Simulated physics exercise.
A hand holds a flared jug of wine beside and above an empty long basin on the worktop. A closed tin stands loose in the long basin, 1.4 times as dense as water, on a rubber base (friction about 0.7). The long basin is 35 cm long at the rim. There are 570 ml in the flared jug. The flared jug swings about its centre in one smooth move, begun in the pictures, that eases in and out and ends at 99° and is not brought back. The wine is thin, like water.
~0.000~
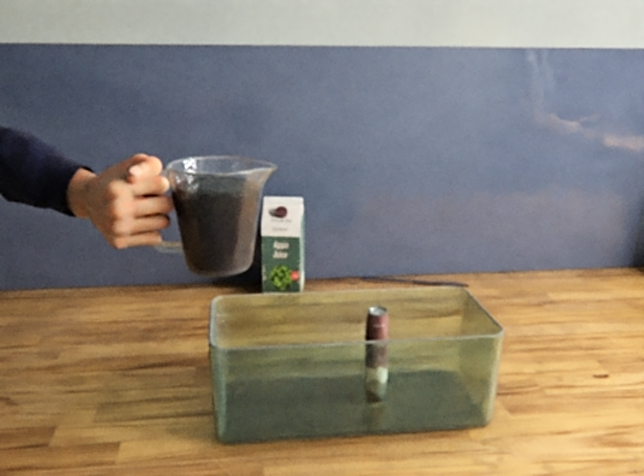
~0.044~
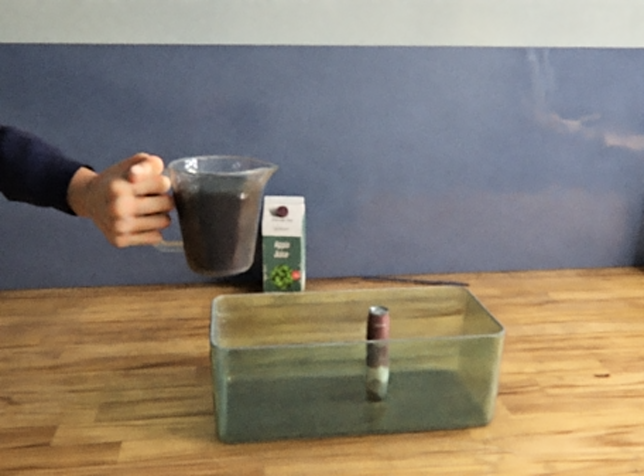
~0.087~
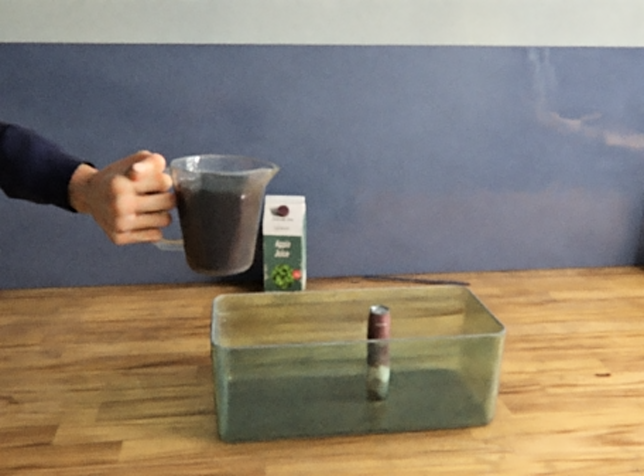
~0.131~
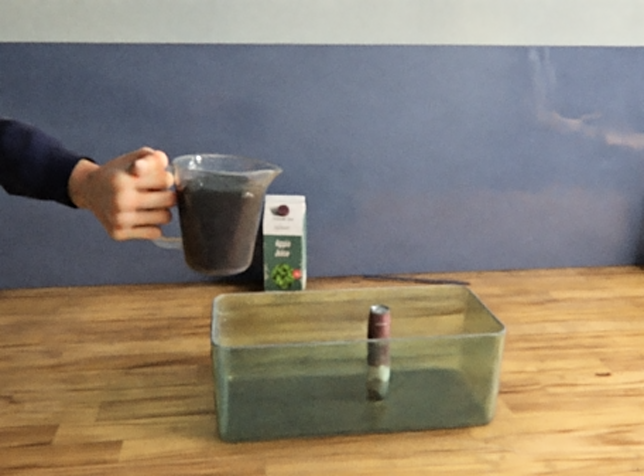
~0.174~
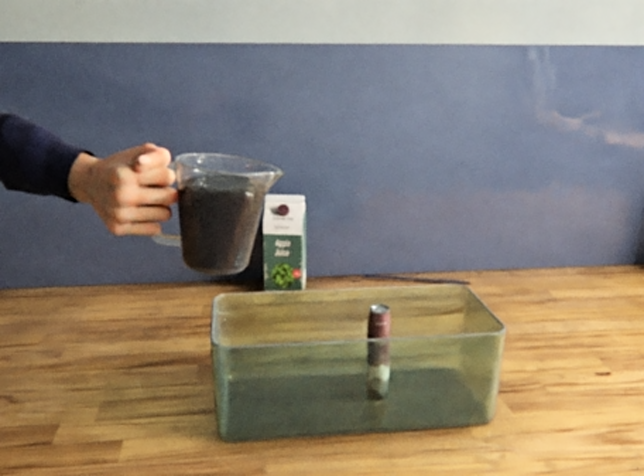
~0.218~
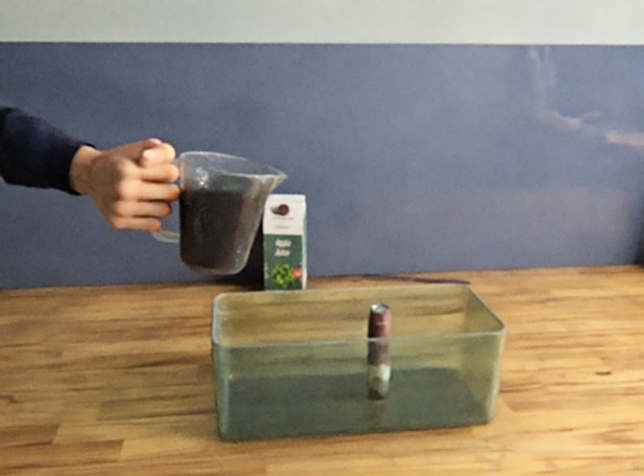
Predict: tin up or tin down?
It keeps standing.
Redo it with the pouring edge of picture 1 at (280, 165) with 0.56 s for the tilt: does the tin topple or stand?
Then it keeps standing.
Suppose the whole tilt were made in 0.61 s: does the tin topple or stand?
Then it stays up.
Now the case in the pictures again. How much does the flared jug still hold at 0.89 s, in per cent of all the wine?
Near 28 in a hundred.
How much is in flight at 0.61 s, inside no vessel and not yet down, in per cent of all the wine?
Near 16 in a hundred.
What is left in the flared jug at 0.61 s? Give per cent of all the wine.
About 80 per cent.
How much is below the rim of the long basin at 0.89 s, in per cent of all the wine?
Near 54 in a hundred.
By 0.61 s the tilt is 65° and 81 per cent is still to pour; the tin stands where it began.
By 0.89 s the tilt is 96° and 28 per cent is still to pour; the tin stands where it began.
By 1.19 s the tilt is 99° and 2 per cent is still to pour; the tin stands where it began.
By 1.51 s the tilt is 99° and 0 per cent is still to pour; the tin stands where it began.
At rest the tin stands where it began.
